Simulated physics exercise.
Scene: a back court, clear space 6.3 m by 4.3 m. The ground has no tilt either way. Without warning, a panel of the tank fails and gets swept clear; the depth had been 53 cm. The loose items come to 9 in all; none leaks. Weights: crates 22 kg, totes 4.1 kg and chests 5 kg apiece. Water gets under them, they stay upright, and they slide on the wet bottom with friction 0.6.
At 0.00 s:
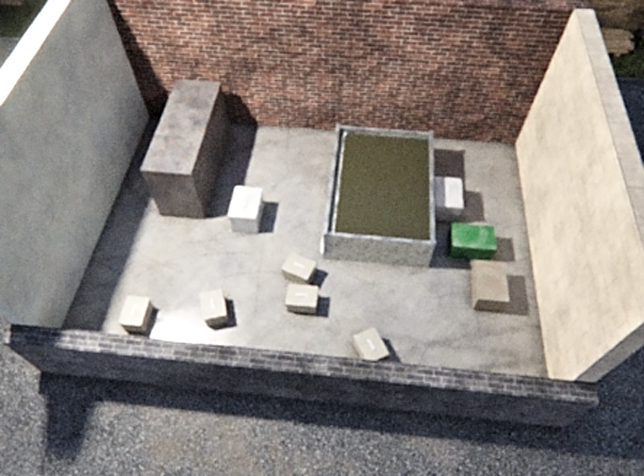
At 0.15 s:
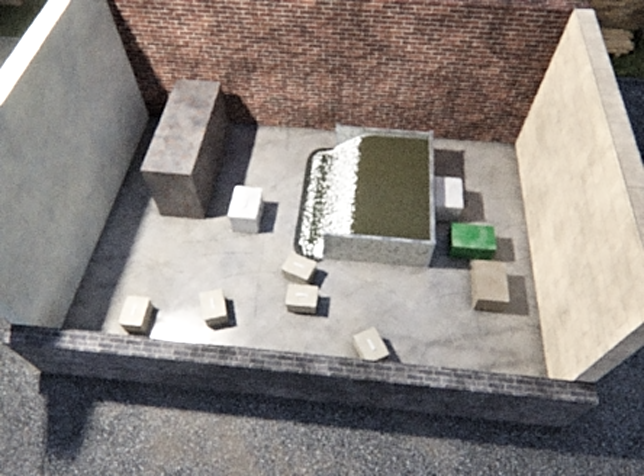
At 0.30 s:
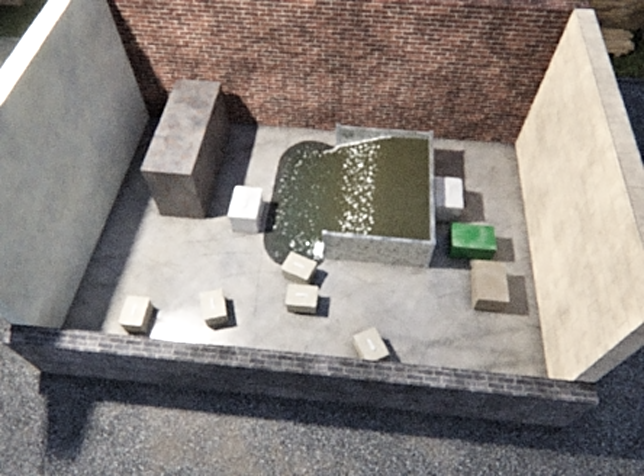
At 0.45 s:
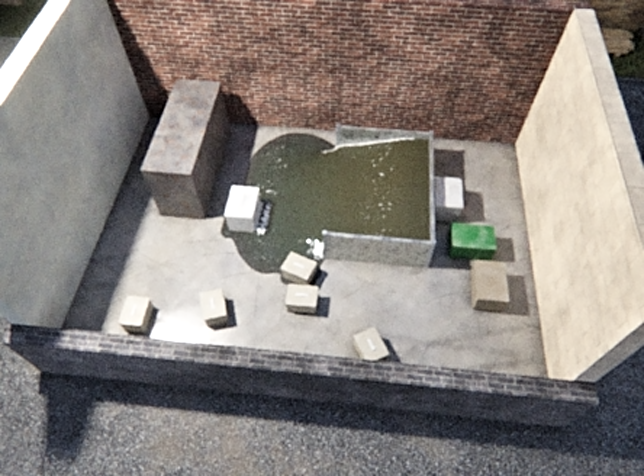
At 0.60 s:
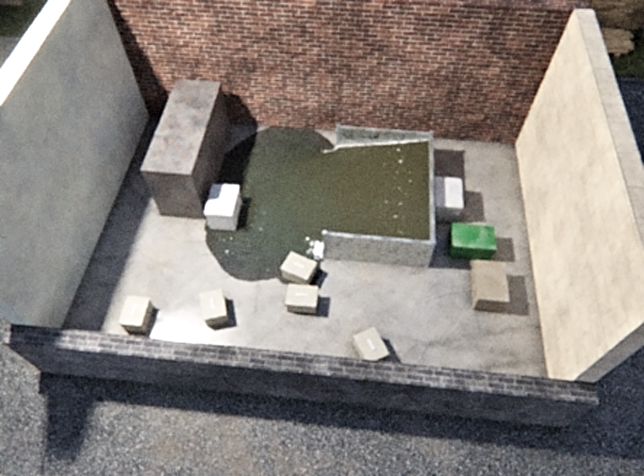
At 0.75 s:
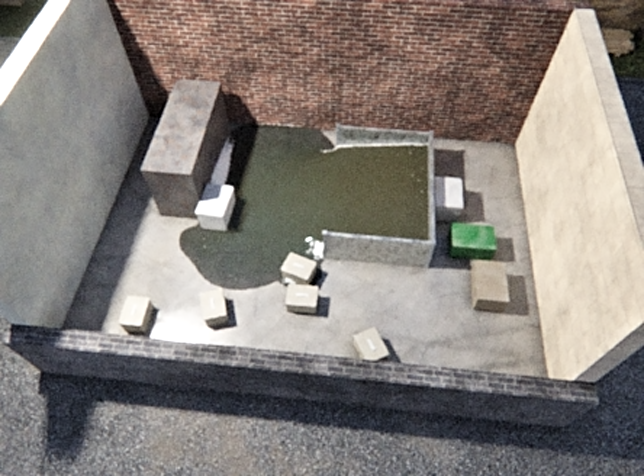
Open-sided tank releasing murky water leftward across a walled concrete yard, pushing one white box toward a tall grey block.
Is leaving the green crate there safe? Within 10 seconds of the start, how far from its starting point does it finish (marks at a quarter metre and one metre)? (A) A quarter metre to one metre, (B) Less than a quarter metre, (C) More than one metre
The answer is B.
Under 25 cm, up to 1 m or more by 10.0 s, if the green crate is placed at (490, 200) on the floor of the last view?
As it turns out, it barely budges.
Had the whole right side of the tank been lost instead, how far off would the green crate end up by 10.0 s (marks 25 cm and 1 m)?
Note: Green crate displaced a long way.
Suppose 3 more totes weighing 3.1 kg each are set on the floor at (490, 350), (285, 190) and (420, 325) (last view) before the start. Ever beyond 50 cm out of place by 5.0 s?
From first to last: Does not reach it, surpasses it, does not reach it.
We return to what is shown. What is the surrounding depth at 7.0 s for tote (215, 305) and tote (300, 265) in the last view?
About 11 and 3 cm.
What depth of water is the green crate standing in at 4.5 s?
The depth there is around 0 cm.
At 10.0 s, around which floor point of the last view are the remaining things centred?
The average lands around (394, 277).
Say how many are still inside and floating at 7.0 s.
Count at that moment: 6.
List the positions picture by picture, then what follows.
The green crate at (474, 236) rests on the ground; 2.8 m2 under water; 0 of 9 have shifted, in the first frame.
The green crate at (474, 236), on the bottom; water covers 3.7 m2; 0 of 9 have shifted, in the second frame.
The green crate at (474, 236) rests on the ground; water covers 4.9 m2; 0 of 9 have shifted, in the third frame.
The green crate at (474, 236), on the bottom; water covers 6.1 m2; 1 of 9 have shifted, in the fourth frame.
The green crate at (474, 236), on the bottom; water covers 7.6 m2; 1 of 9 have shifted, in the fifth frame.
The green crate at (474, 236), on the bottom; 8.4 m2 under water; 1 of 9 have shifted, in the sixth frame.
After 2.0 s the green crate is near (474, 236), 0.0 m from its start, aground; 1 afloat.
After 4.5 s the green crate is near (474, 236), 0.0 m from its start, aground; 3 afloat.
After 7.0 s the green crate is near (474, 236), 0.0 m from its start, aground; 6 afloat.
After 10.0 s the green crate is near (474, 236), 0.0 m from its start, aground; 7 afloat.
